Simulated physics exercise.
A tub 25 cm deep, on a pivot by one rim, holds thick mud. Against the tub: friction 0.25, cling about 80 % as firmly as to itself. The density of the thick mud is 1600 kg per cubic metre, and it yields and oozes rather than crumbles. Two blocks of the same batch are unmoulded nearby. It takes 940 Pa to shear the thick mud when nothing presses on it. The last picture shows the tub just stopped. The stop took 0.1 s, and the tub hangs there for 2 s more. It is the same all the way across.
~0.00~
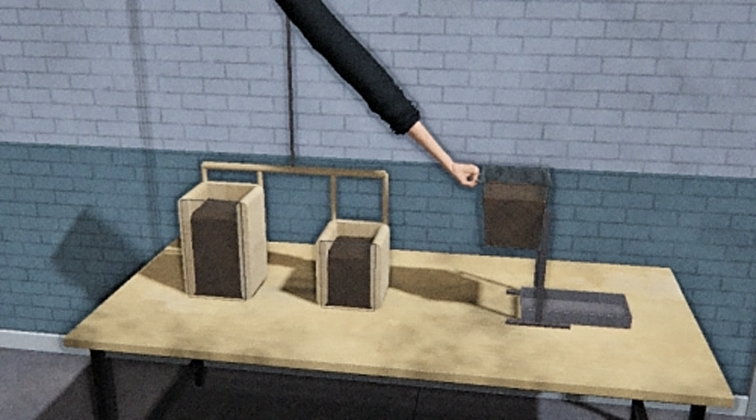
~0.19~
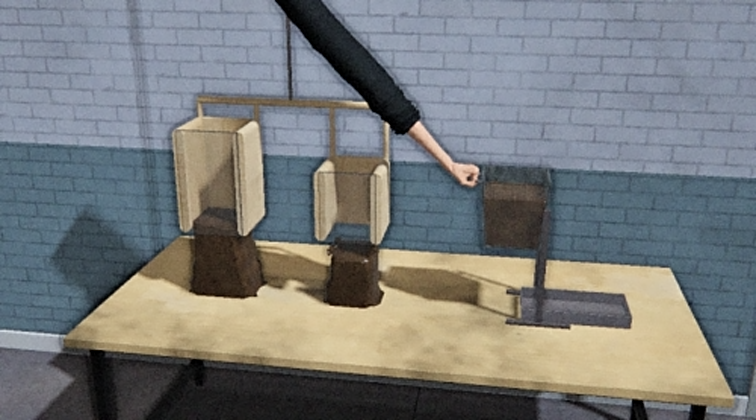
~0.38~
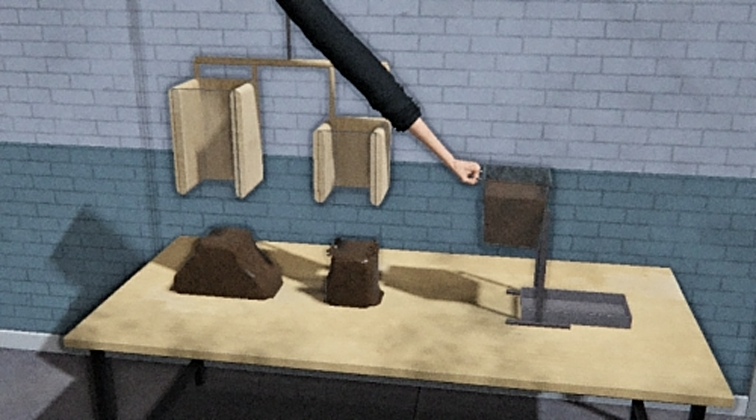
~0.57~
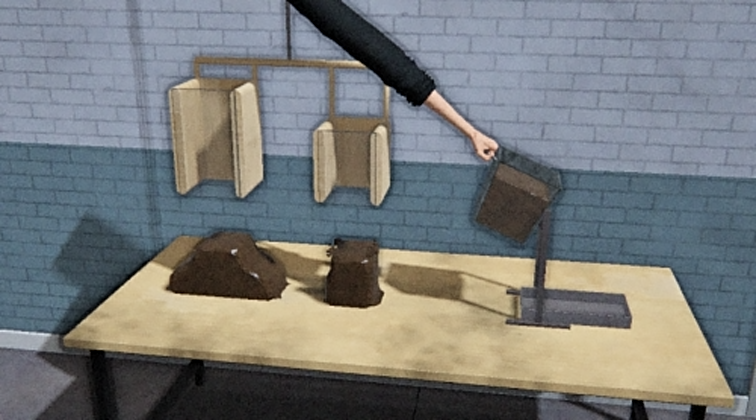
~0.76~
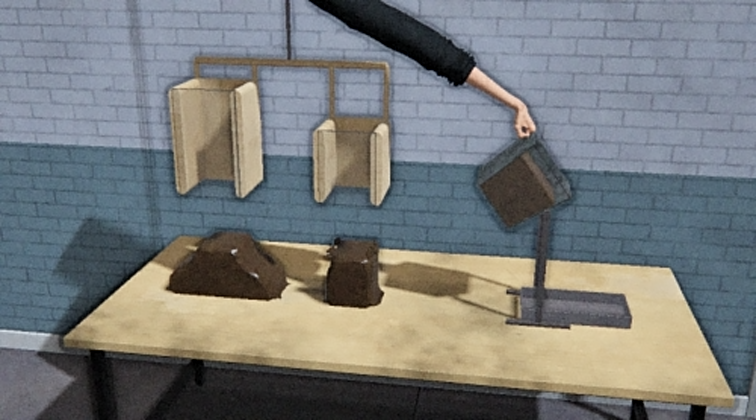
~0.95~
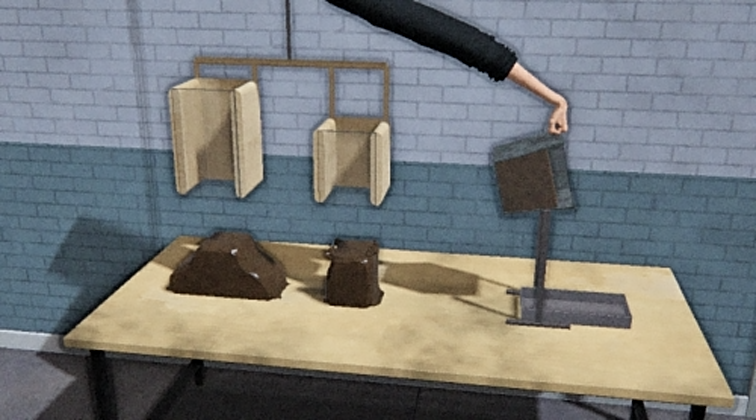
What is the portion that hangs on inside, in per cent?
About 100 %.
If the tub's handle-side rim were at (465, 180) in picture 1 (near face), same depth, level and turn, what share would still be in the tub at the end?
It would be near 100 %.
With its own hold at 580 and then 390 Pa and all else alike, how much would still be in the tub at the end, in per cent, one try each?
In that order: 100 %, 75 %.
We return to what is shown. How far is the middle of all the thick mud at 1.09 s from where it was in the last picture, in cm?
Roughly 0 cm.
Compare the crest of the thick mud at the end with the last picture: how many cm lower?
About 0 cm.
After 1.09 s, the tub is at 76 degrees and holds 100 %.
After 1.26 s, the tub is at 76 degrees and holds 100 %.
After 1.43 s, the tub is at 76 degrees and holds 100 %.
After 1.60 s, the tub is at 76 degrees and holds 100 %.
After 2.95 s, at the end, the tub is at 76 degrees and holds 100 %.
